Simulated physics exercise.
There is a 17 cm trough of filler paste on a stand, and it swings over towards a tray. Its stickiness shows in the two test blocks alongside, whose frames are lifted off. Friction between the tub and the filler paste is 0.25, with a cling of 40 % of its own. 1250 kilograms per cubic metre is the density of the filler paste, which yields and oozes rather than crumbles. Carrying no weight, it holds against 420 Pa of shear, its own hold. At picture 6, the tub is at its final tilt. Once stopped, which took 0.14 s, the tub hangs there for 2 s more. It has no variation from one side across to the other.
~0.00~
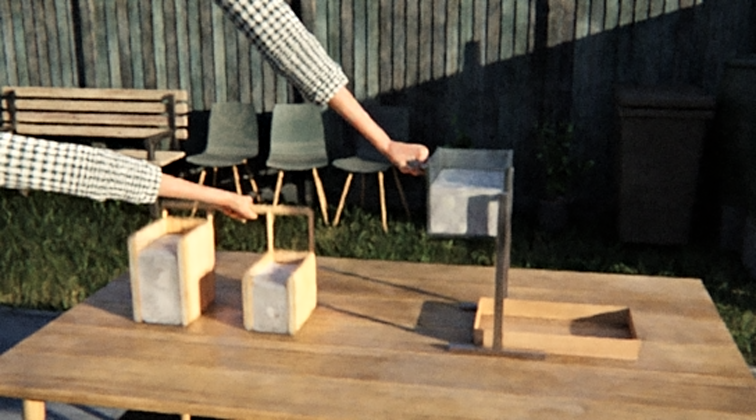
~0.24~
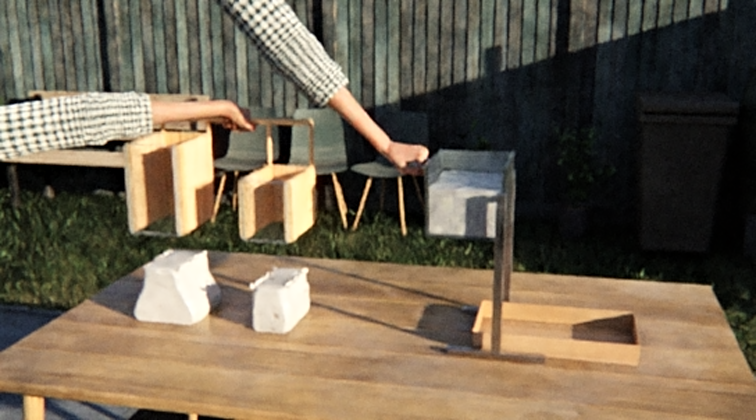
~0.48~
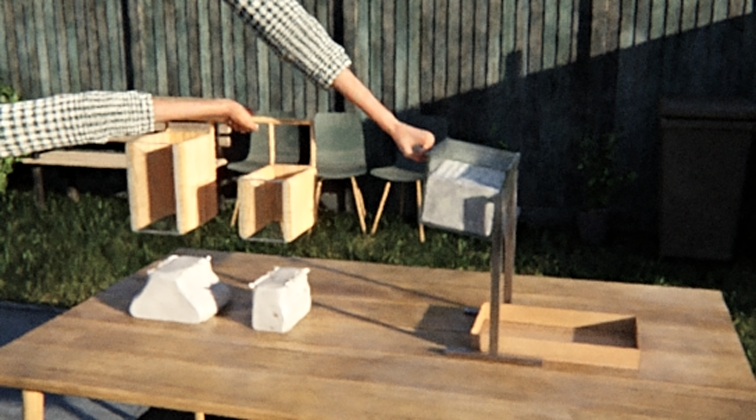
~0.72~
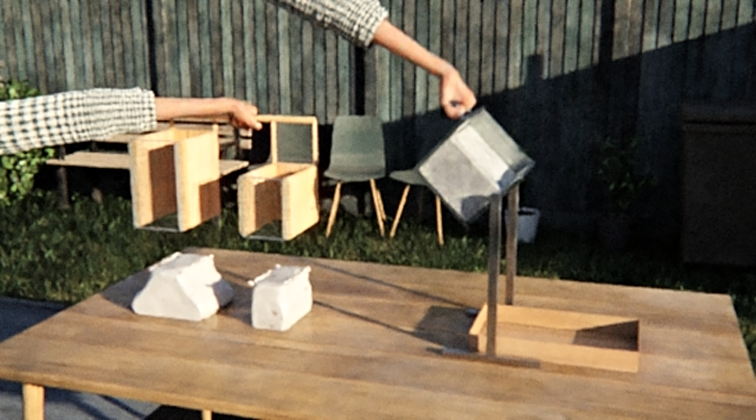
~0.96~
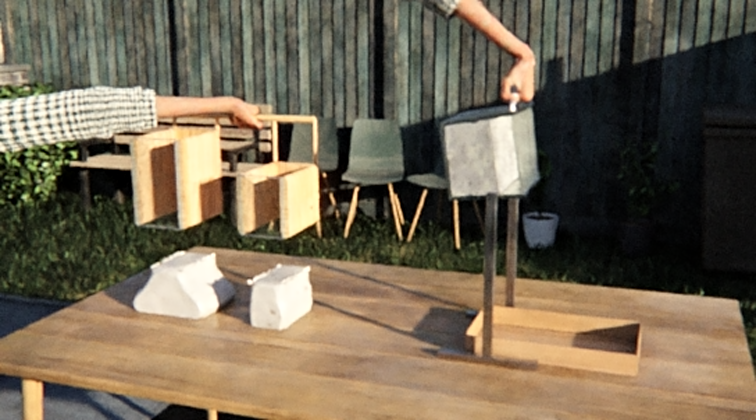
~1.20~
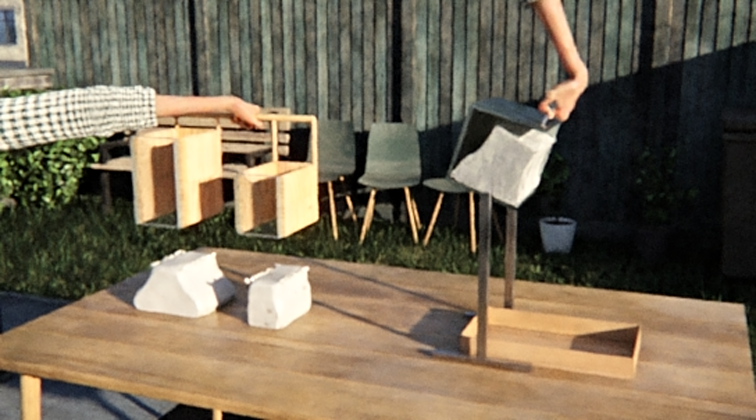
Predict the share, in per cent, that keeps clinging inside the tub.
I would say roughly 0 percent.
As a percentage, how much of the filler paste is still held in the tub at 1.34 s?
Roughly 50 per cent.
After 1.34 s, the tub is at 108 degrees and holds 49 %.
After 1.51 s, the tub is at 108 degrees and holds 0 %.
After 1.68 s, the tub is at 108 degrees and holds 0 %.
After 1.85 s, the tub is at 108 degrees and holds 0 %.
After 3.20 s, at the end, the tub is at 108 degrees and holds 0 %.
